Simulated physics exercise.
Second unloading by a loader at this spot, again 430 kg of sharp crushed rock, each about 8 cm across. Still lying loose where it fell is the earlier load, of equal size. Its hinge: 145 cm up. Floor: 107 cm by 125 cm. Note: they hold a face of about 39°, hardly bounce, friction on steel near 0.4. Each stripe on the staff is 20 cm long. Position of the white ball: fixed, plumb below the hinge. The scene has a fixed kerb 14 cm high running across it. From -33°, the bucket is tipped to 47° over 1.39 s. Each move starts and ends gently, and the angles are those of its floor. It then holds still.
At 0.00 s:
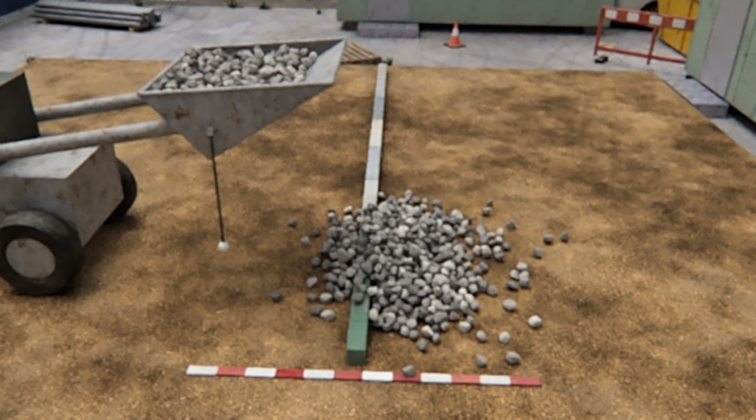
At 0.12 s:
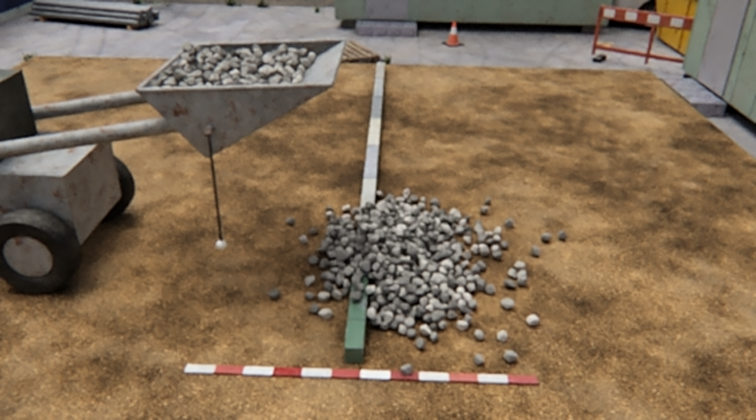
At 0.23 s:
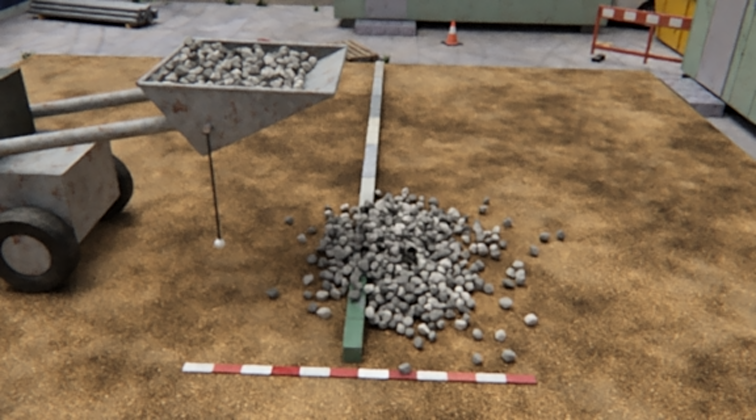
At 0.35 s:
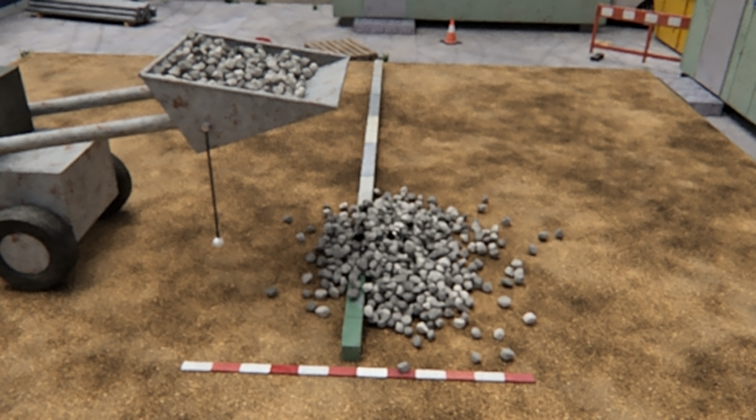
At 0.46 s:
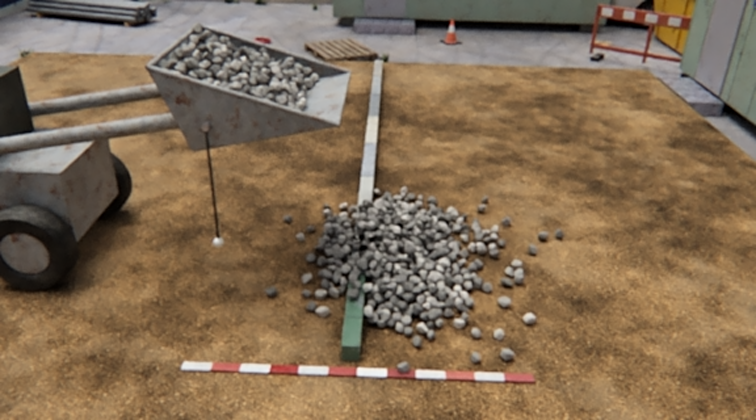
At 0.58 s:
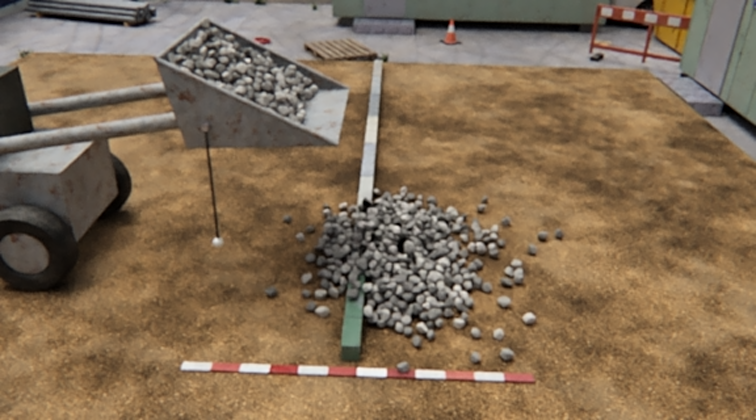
A grey metal loader bucket full of stones slowly tilting forward, its right lip lowering beside a loose heap of grey stones.
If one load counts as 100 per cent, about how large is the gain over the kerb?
Around 15 per cent.
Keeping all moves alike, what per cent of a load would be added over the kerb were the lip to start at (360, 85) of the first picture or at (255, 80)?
Some 40 percent first and 0 percent second.
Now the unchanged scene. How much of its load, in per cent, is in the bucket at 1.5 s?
Around 55 per cent of the load is still inside.
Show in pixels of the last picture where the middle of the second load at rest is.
In the last view, about pixel (333, 242).
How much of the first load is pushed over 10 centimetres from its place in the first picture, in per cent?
About 5 %.
After 1.0 s the floor is at 34°; in per cent of one load, 100 in the bucket, 17 on this side of the kerb, 84 over the kerb; the foremost stones are at (528, 258).
After 1.5 s the floor is at 47°; in per cent of one load, 53 in the bucket, 64 on this side of the kerb, 84 over the kerb; the foremost stones are at (528, 258).
After 1.8 s the floor is at 47°; in per cent of one load, 4 in the bucket, 104 on this side of the kerb, 92 over the kerb; the foremost stones are at (528, 258).
After 4.6 s the floor is at 47°; in per cent of one load, 0 in the bucket, 102 on this side of the kerb, 98 over the kerb; the foremost stones are at (528, 258). Net gain over the kerb, 15.
